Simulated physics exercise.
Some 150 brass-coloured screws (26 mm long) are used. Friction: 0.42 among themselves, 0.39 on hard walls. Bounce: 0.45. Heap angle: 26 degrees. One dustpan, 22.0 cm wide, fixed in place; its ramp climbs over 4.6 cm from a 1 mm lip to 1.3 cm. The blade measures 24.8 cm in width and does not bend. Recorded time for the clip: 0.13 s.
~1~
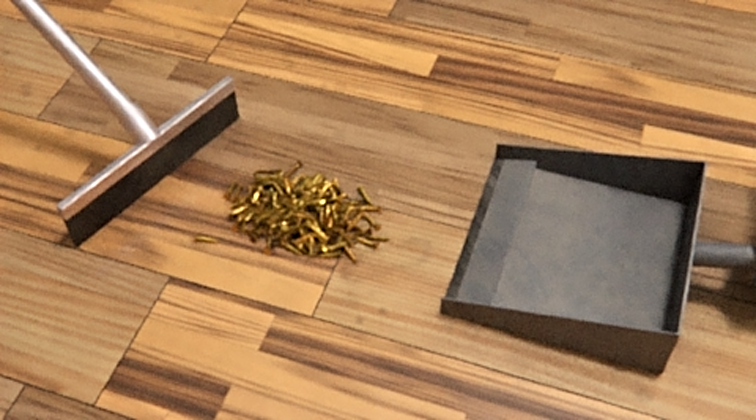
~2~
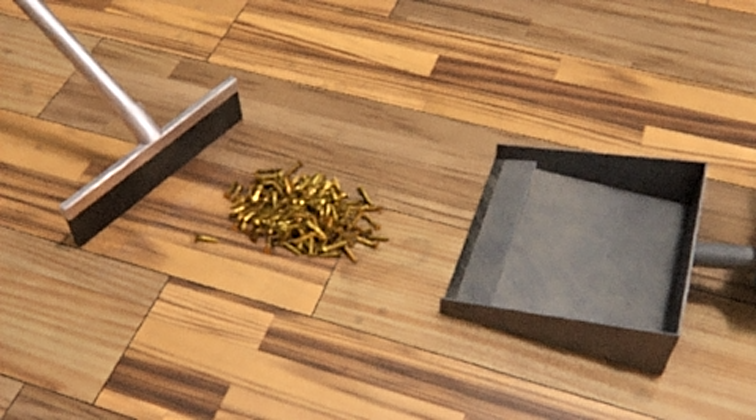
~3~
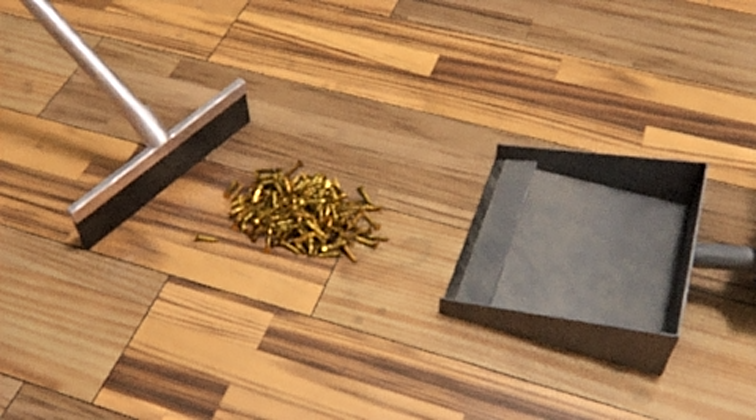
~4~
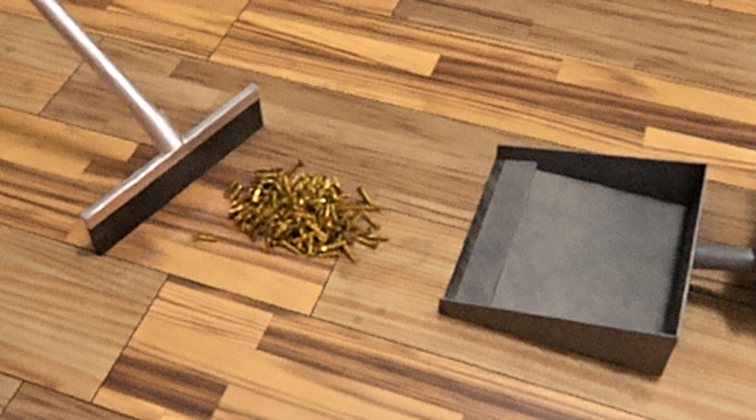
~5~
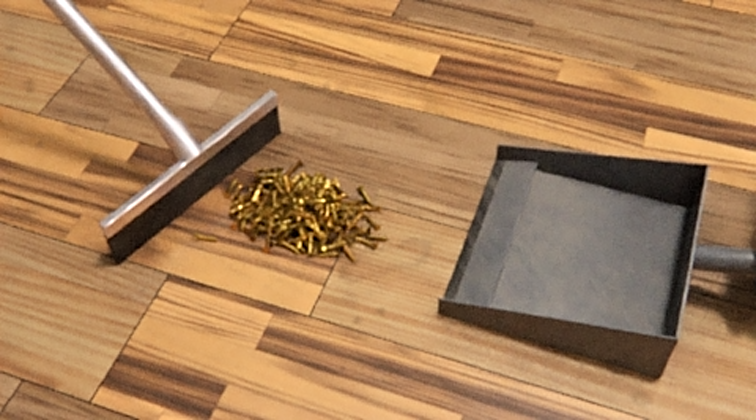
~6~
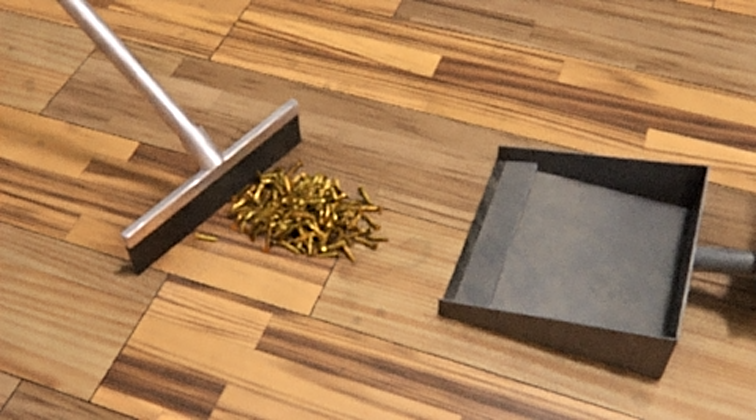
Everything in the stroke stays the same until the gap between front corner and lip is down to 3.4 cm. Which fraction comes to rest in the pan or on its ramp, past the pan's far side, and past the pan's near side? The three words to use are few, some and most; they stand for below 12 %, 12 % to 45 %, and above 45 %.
Pan: Some, far side: Few, near side: Some.
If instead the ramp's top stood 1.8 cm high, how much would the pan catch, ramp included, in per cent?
30 %.
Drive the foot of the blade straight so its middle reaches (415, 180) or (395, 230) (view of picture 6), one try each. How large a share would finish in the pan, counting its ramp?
The two tries give roughly 20 and 30 %.
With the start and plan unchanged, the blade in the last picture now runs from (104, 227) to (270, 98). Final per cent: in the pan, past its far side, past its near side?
Per cent by place - pan 15, far side 0, near side 20.
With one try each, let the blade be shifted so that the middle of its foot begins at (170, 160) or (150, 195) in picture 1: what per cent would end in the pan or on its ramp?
The two tries give some 35 % and some 35 %.
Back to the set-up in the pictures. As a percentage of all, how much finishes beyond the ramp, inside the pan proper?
About 10 per cent.
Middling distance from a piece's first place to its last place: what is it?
That distance is close to 20 cm.
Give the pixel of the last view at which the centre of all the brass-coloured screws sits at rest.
Somewhere around (447, 292) in the final frame.
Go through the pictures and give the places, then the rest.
The first frame shows blade from (65, 213) to (230, 86), moved 0.0 cm, 0 of the pieces shifted so far; middle of the pieces at (297, 216); pan at (589, 261).
The second frame shows blade from (68, 213) to (233, 87), moved 0.4 cm, 0 of the pieces shifted so far; middle of the pieces at (297, 215).
The third frame shows blade from (75, 216) to (241, 89), moved 1.4 cm, 0 of the pieces shifted so far; middle of the pieces at (296, 215).
The fourth frame shows blade from (89, 222) to (255, 94), moved 3.3 cm, 0 of the pieces shifted so far; middle of the pieces at (296, 215).
The fifth frame shows blade from (107, 231) to (273, 101), moved 5.8 cm, 0 of the pieces shifted so far; middle of the pieces at (296, 215).
The sixth frame shows blade from (129, 241) to (294, 109), moved 8.5 cm, 6 of the pieces shifted so far; middle of the pieces at (296, 215); pan at (590, 264).
Then, 0.11 s after the last picture, middle of the blade 16 cm from the lip; 0 % over the lip, far side 0 %, near side 5 %.
Then, 0.18 s after the last picture, middle of the blade 10 cm from the lip; 0 % over the lip, far side 0 %, near side 20 %.
Then, 0.39 s after the last picture, middle of the blade 8 cm from the lip; 35 % over the lip, far side 0 %, near side 30 %.
In the end, pan 35 %, far side 0 %, near side 30 %, in front of the lip or behind the blade 35 %.
